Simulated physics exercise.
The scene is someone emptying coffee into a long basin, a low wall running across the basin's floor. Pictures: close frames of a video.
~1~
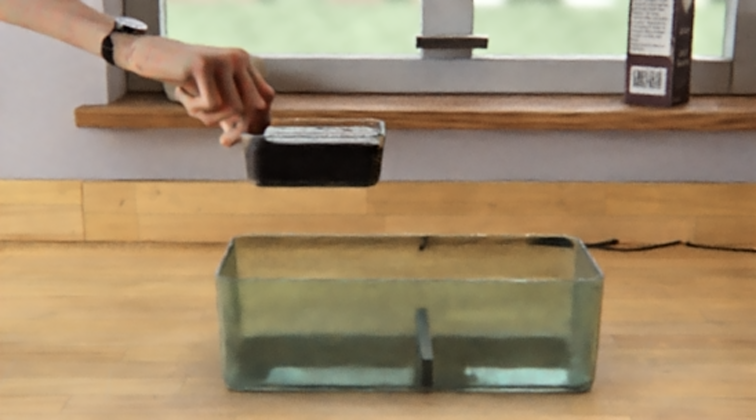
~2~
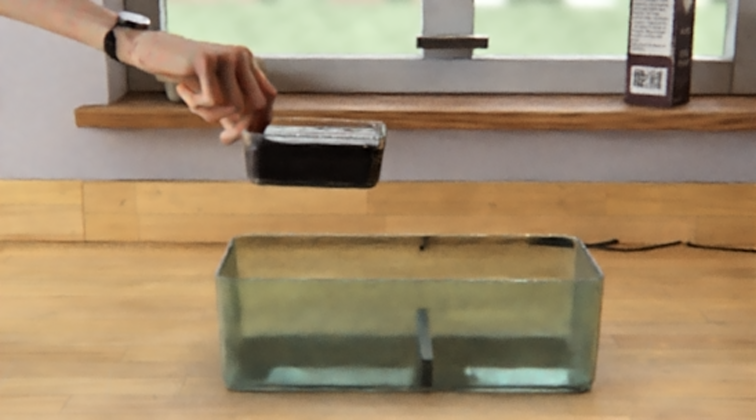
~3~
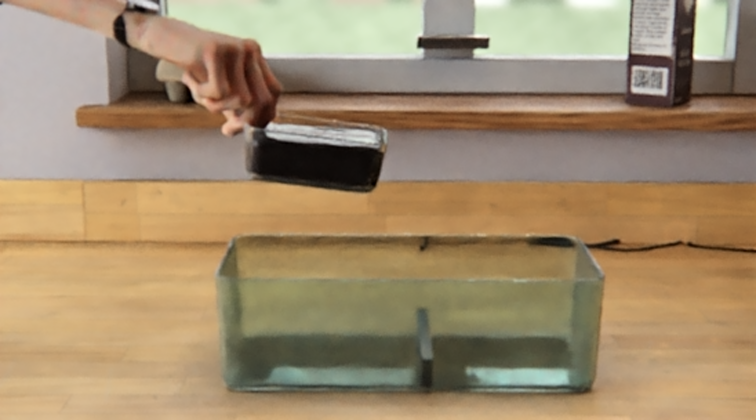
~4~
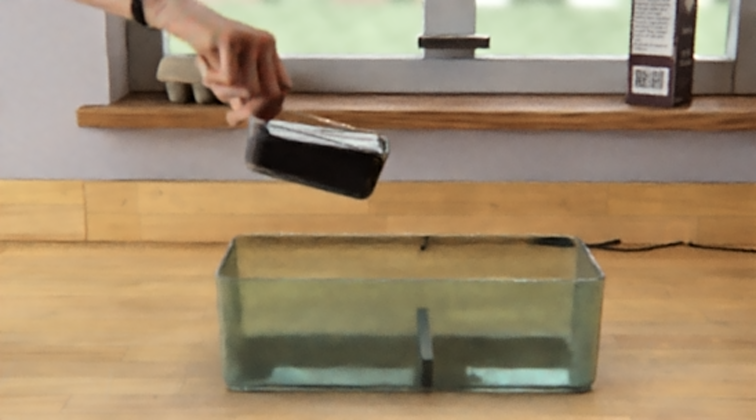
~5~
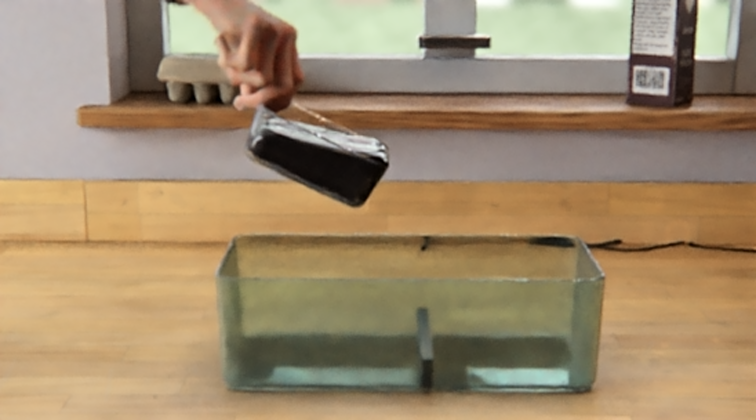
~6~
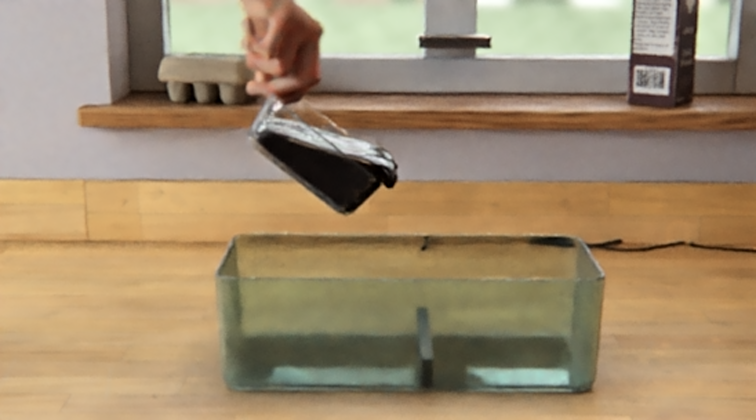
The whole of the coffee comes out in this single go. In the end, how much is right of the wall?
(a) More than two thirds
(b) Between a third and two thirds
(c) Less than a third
b.
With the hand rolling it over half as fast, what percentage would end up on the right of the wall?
Roughly 70 %.
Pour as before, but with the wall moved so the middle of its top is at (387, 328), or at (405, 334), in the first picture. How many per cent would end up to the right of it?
About 80 % for the first and about 75 % for the second.
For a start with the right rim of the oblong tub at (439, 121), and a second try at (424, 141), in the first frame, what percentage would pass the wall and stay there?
First some 75, then 80 per cent.
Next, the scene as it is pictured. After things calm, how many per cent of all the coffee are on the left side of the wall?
About 45 percent.
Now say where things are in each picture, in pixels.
The first picture shows tilt 0°; pouring edge (384, 130); surface from (250, 134) to (381, 135); the long basin's rim runs from (225, 257) to (590, 259); the wall's top is at (424, 333).
The second picture shows tilt 2°; pouring edge (384, 132); surface from (251, 133) to (381, 136).
The third picture shows tilt 7°; pouring edge (386, 138); surface from (253, 131) to (383, 139).
The fourth picture shows tilt 15°; pouring edge (387, 148); surface from (255, 127) to (386, 143).
The fifth picture shows tilt 26°; pouring edge (387, 161); surface from (257, 126) to (380, 149); 4 per cent is over the edge.
The sixth picture shows tilt 38°; pouring edge (383, 176); surface from (255, 123) to (362, 148); 11 per cent is over the edge.
A moment on, the oblong tub is tipped right over and 5 per cent is still to pour, 39 is left of the wall and 42 right of it.
Next, the oblong tub is tipped right over and 0 per cent is still to pour, 45 is left of the wall and 49 right of it.
Then the oblong tub is tipped right over and 0 per cent is still to pour, 46 is left of the wall and 50 right of it.
Later the oblong tub is tipped right over and 0 per cent is still to pour, 47 is left of the wall and 50 right of it.
In the end 47 per cent lies left of the wall, 50 right of it and 3 outside.
